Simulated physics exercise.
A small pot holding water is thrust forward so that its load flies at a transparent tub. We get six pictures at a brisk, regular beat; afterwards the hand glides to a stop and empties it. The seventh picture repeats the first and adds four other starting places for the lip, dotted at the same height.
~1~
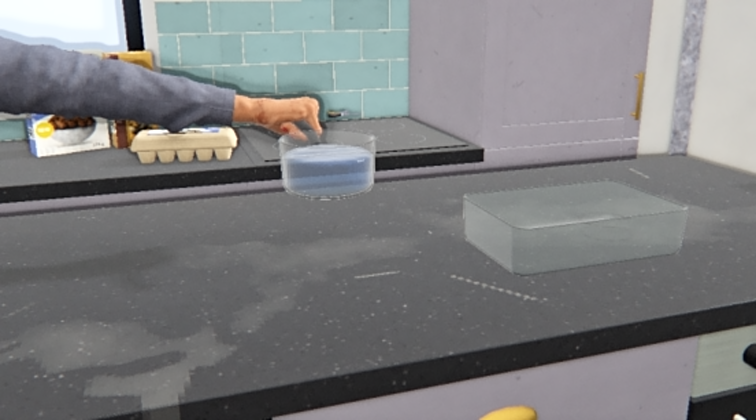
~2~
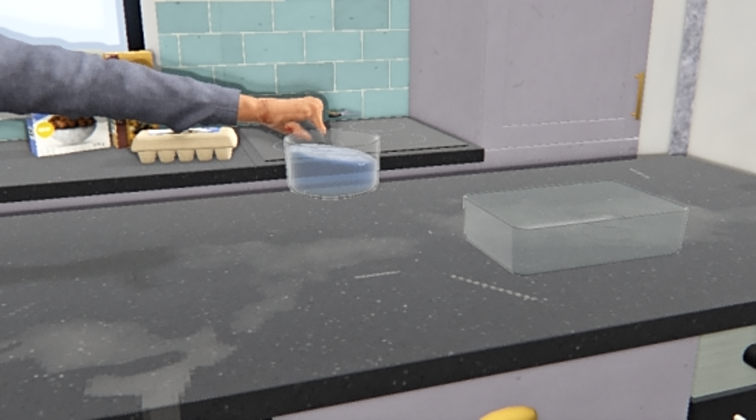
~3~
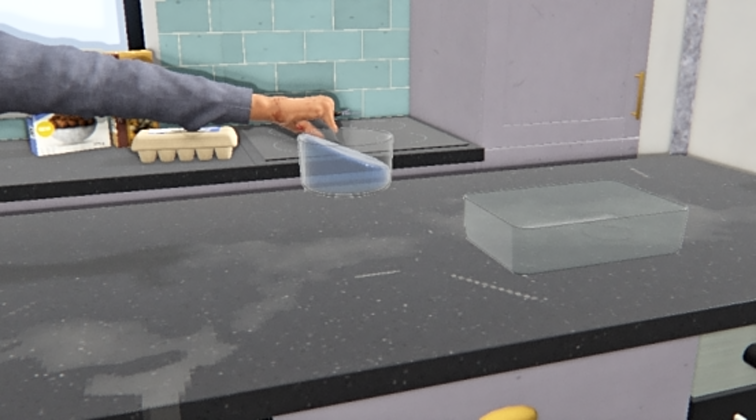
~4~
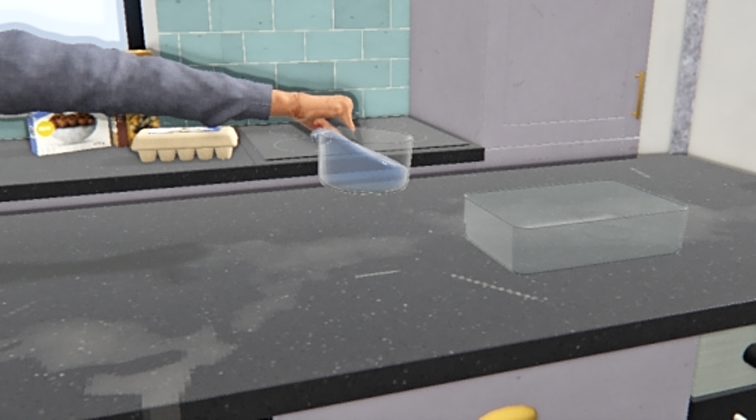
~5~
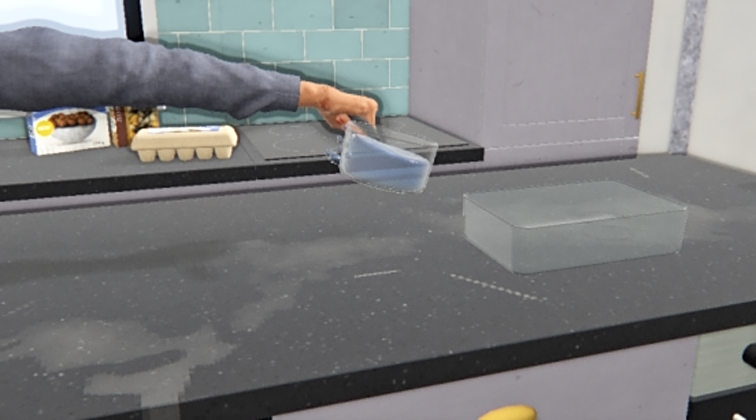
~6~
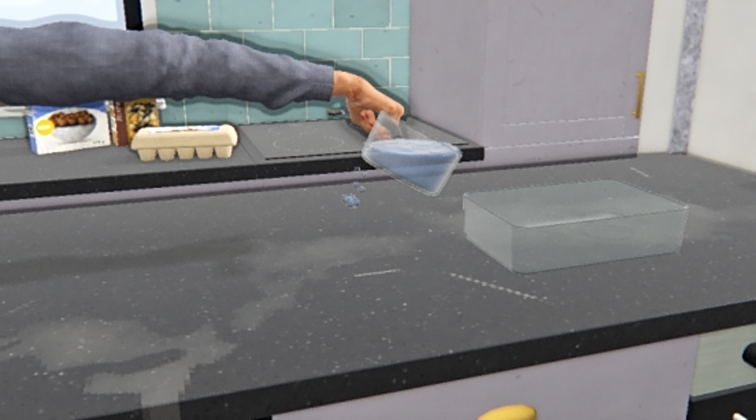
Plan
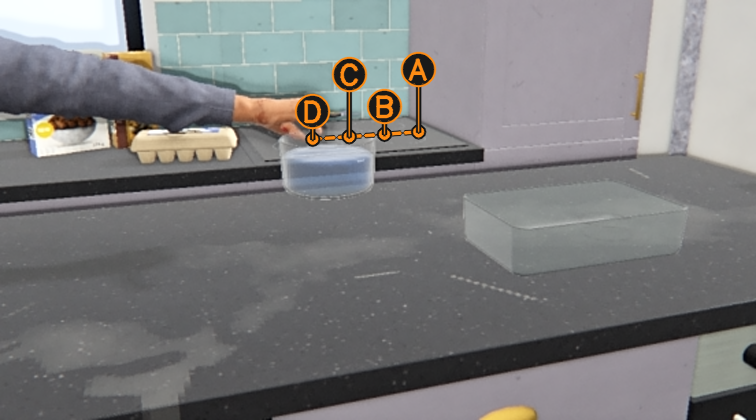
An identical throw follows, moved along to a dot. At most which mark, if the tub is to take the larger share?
I would pick dot C.
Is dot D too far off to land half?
Yes, it does.
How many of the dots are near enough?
Three of them.
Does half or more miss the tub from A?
No, not at all.
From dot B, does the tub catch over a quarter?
Yes, clearly.
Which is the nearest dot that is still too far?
D.
On the marked copy, A at (418, 131); B at (384, 134); C at (349, 136); D at (312, 139).
For dot A, about 82 % lands in the tub, 2 % falls short and 16 % goes beside or beyond.
For dot B, about 85 % lands in the tub, 6 % falls short and 9 % goes beside or beyond.
For dot C, about 68 % lands in the tub, 24 % falls short and 7 % goes beside or beyond.
For dot D, about 29 % lands in the tub, 67 % falls short and 4 % goes beside or beyond.
